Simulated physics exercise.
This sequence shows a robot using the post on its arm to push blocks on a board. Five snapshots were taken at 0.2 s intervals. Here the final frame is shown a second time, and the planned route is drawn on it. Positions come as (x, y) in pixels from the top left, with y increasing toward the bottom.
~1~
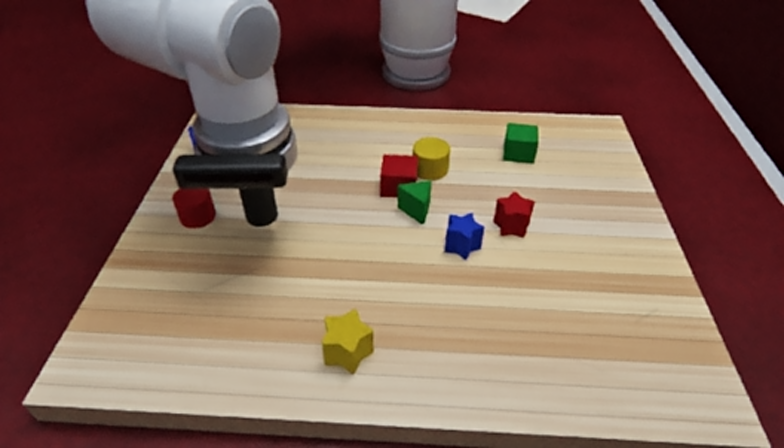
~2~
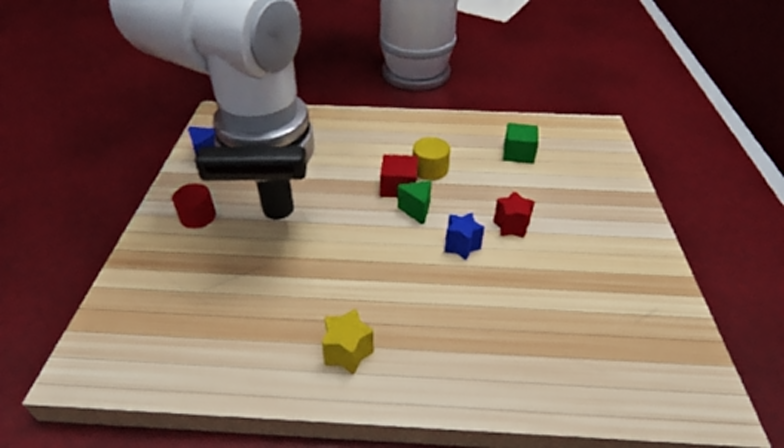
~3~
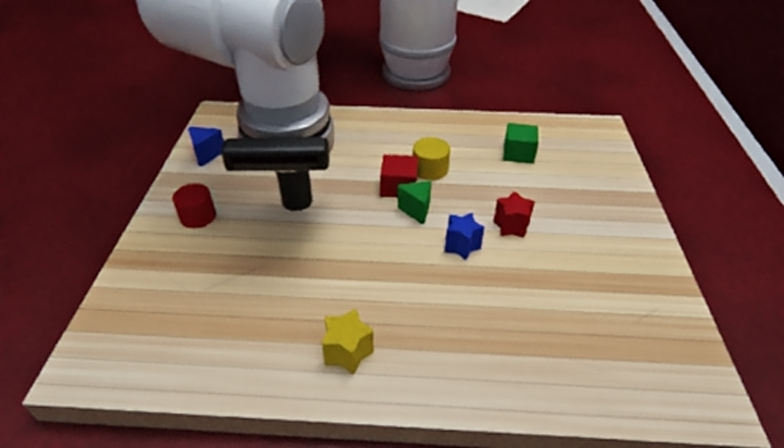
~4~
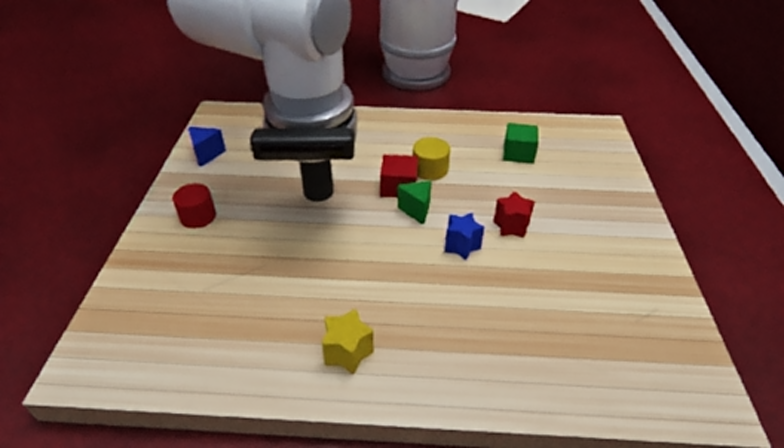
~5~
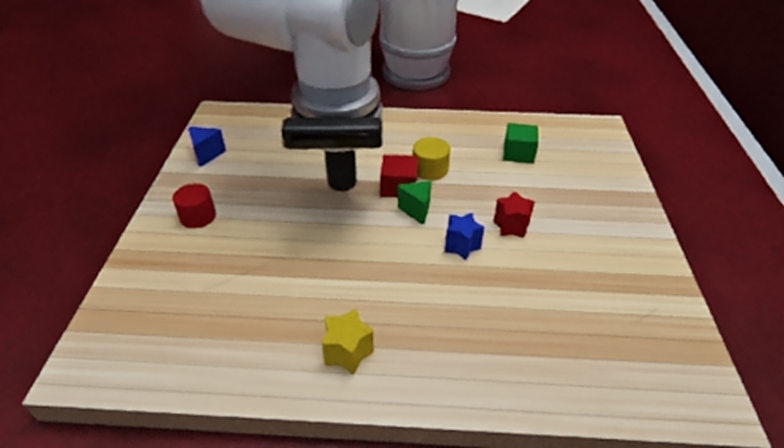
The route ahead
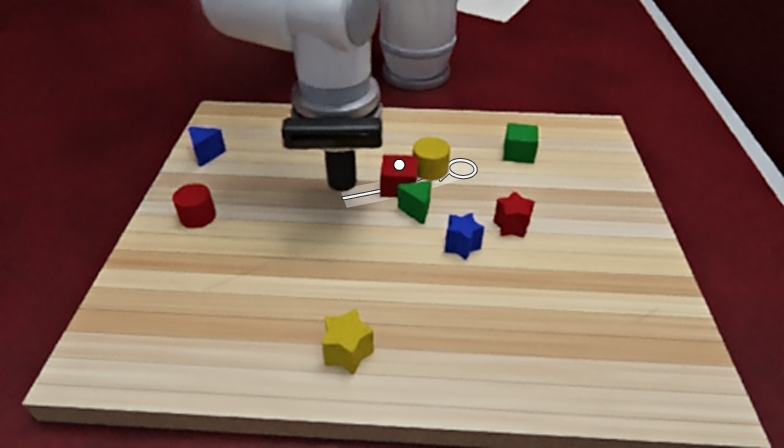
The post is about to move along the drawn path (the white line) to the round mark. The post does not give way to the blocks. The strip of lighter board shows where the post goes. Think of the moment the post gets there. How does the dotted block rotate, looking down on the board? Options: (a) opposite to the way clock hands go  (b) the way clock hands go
My answer is option b.
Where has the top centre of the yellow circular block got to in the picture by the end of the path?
Put as a pixel place, it's (469, 129).
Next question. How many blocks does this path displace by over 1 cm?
Two blocks, no more.
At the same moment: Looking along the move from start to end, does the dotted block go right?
Yes, that is how it ends up.
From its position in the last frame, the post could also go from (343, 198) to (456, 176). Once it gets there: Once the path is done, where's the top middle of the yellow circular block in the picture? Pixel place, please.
I'd say the yellow circular block ends with its top centre at (461, 135).
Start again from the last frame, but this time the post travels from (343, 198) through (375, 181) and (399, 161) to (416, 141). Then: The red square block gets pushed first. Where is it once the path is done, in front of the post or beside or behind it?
It lies beside or behind the post.
The line goes from (343, 198) over (406, 186) to (462, 168); the dot is on the red square block.
On the path given first. One third of the way, post (387, 174); red square block (420, 165), turned 25° anticlockwise; yellow circular block (441, 143).
Two thirds of the way, post (428, 164); red square block (460, 163); yellow circular block (452, 140).
At the end, post (464, 153); red square block (484, 163), turned 50° clockwise; green three-sided block unmoved; yellow circular block (469, 129).
